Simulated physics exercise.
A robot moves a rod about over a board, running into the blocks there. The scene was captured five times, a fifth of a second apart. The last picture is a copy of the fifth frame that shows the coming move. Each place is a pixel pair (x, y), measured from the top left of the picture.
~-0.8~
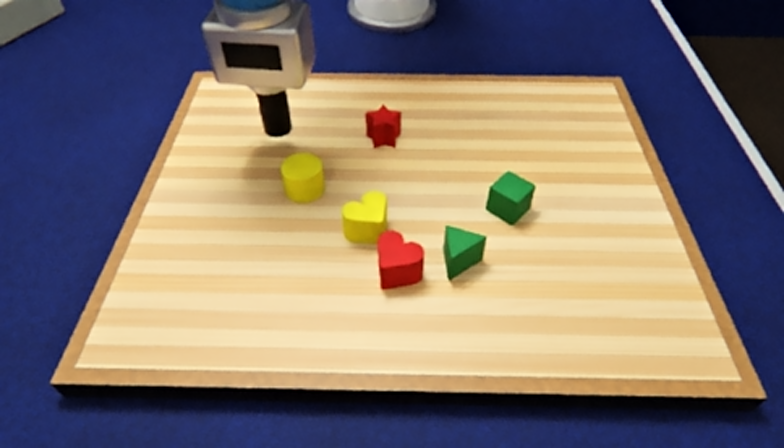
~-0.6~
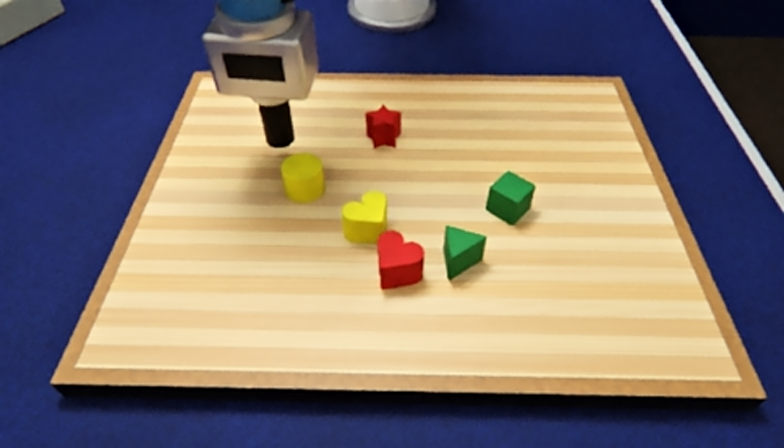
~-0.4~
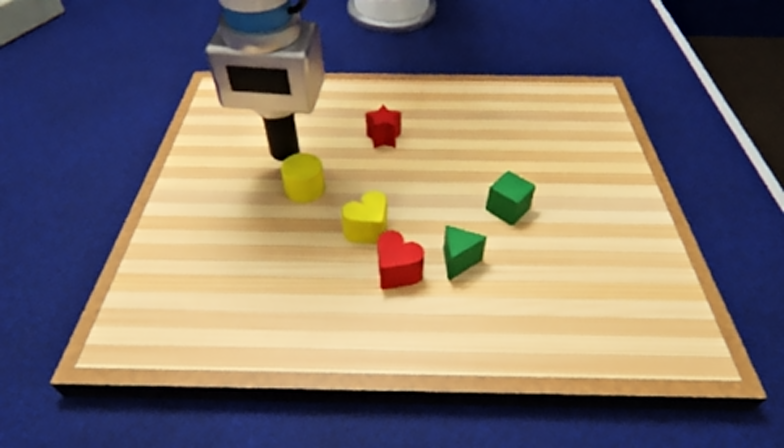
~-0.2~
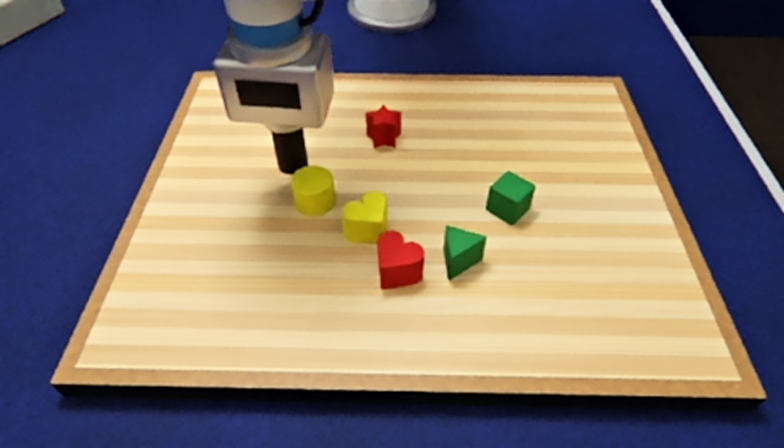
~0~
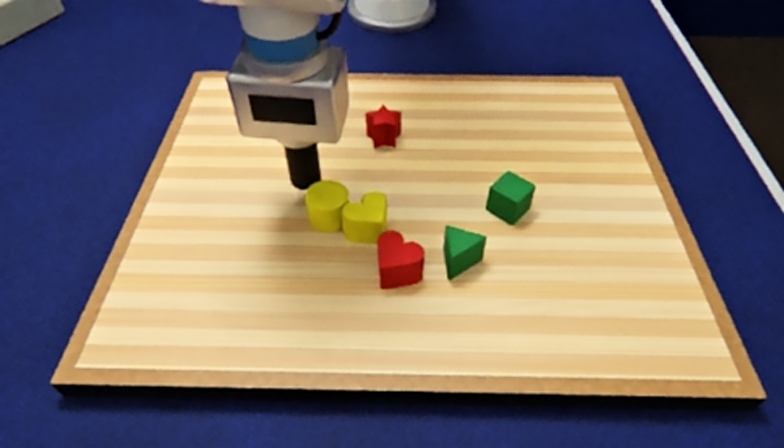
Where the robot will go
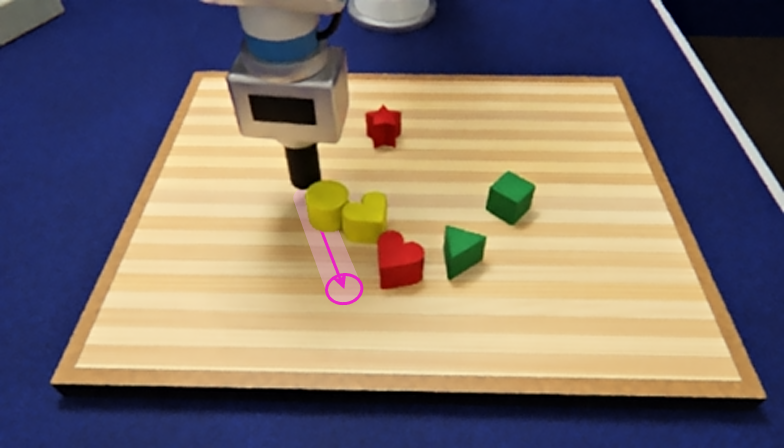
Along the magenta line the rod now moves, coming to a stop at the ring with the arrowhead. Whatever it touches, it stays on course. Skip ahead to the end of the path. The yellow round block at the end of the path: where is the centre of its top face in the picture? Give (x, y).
The middle of its upper face will lie at (385, 269).
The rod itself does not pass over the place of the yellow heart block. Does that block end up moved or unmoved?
Displaced, by a centimetre or more.
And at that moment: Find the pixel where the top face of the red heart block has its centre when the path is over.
Near (429, 258).
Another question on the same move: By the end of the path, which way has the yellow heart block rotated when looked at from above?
Spins counterclockwise.
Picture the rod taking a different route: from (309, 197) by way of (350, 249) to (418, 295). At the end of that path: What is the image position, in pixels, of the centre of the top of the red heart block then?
At (465, 279).
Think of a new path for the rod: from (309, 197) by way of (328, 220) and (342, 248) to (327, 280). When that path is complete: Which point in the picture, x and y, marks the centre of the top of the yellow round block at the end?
It comes to (368, 260).
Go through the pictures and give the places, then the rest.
Rod tip at (278, 129); block tops, yellow round block at (301, 165); yellow heart block at (367, 207); red heart block at (398, 249), in the first frame.
Rod at (281, 139); blocks unchanged, in the second frame.
Rod at (285, 152); blocks unchanged, in the third frame.
Rod at (293, 165); yellow round block at (312, 178), in the fourth frame.
Rod at (306, 180); yellow round block at (327, 194); yellow heart block at (367, 207); red heart block at (398, 249), in the fifth frame.
Path on the board, from (309, 197) to (344, 289).
What follows on the original path. One third of the way, rod at (317, 208); yellow round block at (342, 223); yellow heart block at (380, 217), turned 60° anticlockwise; red heart block at (401, 251).
Two thirds of the way, rod at (329, 240); yellow round block at (366, 245); yellow heart block at (391, 220), turned 100° anticlockwise; red heart block at (414, 254), turned 45° clockwise.
At the end, rod at (342, 272); yellow round block at (385, 269); yellow heart block at (391, 220), turned 100° anticlockwise; red heart block at (429, 258).
